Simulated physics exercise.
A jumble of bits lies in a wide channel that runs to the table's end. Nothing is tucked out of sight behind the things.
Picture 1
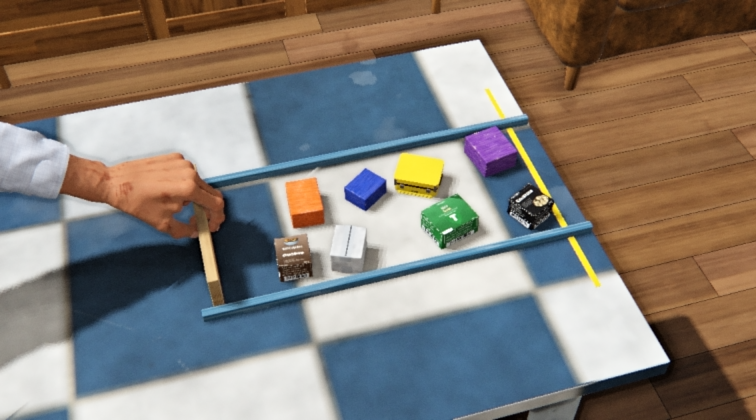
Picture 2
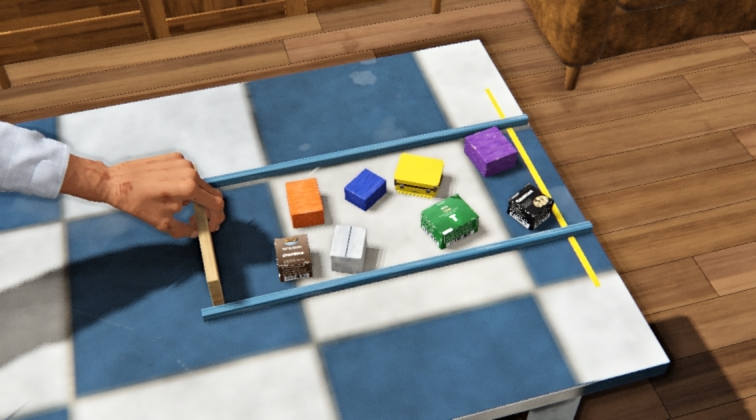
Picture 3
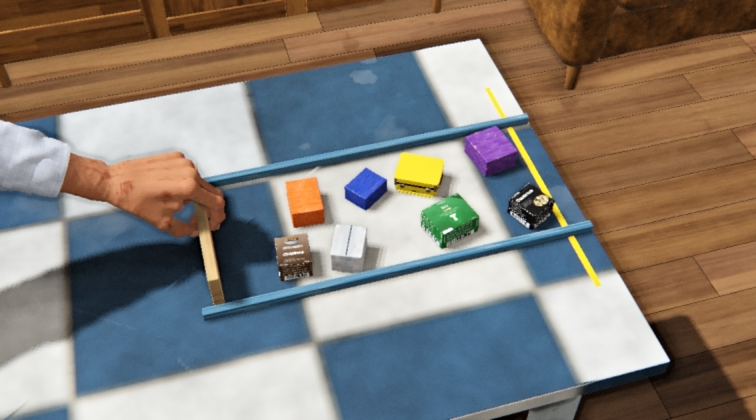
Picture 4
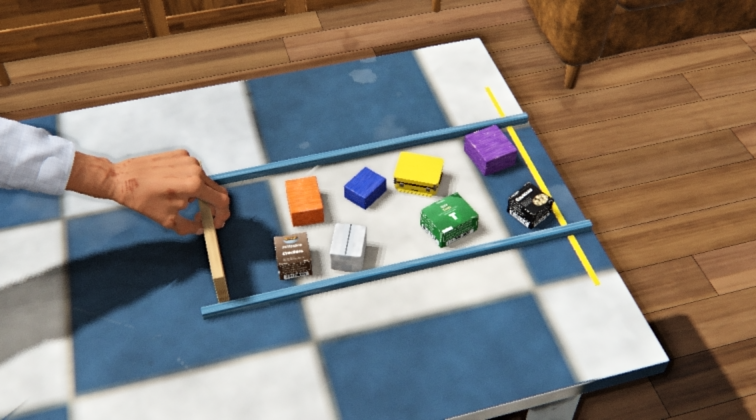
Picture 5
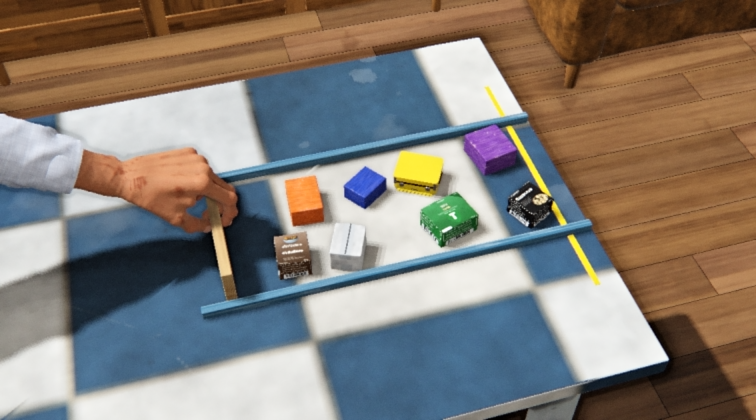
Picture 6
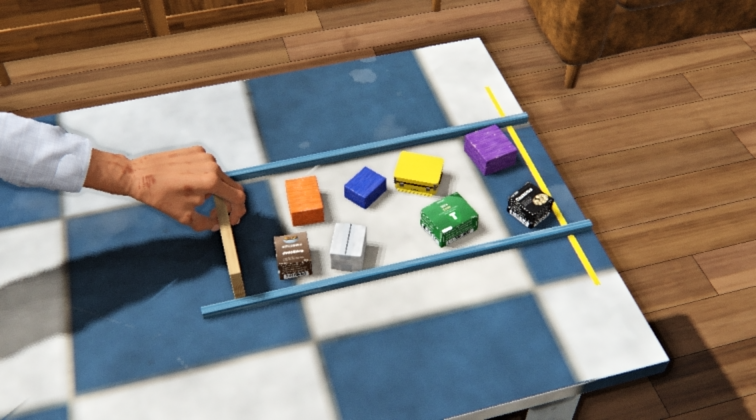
A hand slides a wooden board slightly right between blue rails toward unmoving coloured blocks.
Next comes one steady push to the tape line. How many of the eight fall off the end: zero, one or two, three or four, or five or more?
The push drops five or even more off the table.
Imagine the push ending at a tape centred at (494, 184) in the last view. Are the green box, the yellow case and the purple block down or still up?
Well, the green box plunges, the yellow case sits tight, and the purple block plunges.
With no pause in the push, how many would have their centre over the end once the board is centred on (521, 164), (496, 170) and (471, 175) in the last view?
Going through the three places, I get 6, 3 and 1.
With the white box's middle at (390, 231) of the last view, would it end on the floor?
In that spot, it plunges.
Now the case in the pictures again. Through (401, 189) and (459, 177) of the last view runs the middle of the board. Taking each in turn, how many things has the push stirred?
Counts: 8, 8.
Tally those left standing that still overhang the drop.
The total here is 2.
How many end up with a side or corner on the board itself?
Contact count: 2.
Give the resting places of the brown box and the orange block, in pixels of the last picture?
Final spots - brown box (570, 196), orange block (543, 151).
Soon after, none off yet; black box at rest near (530, 205); purple block at rest near (490, 150); green box at rest near (449, 220).
After that, none off yet; black box displaced a little near (546, 203); purple block displaced a little near (511, 142); green box displaced about its own width near (507, 206).
And then, one off so far; black box on its way down near (582, 358); purple block displaced about its own width near (544, 130); green box tilting a little near (589, 195).
In the end, the number that fall off is five or more; gone, white box, blue block, yellow case, green box, purple block and black box.
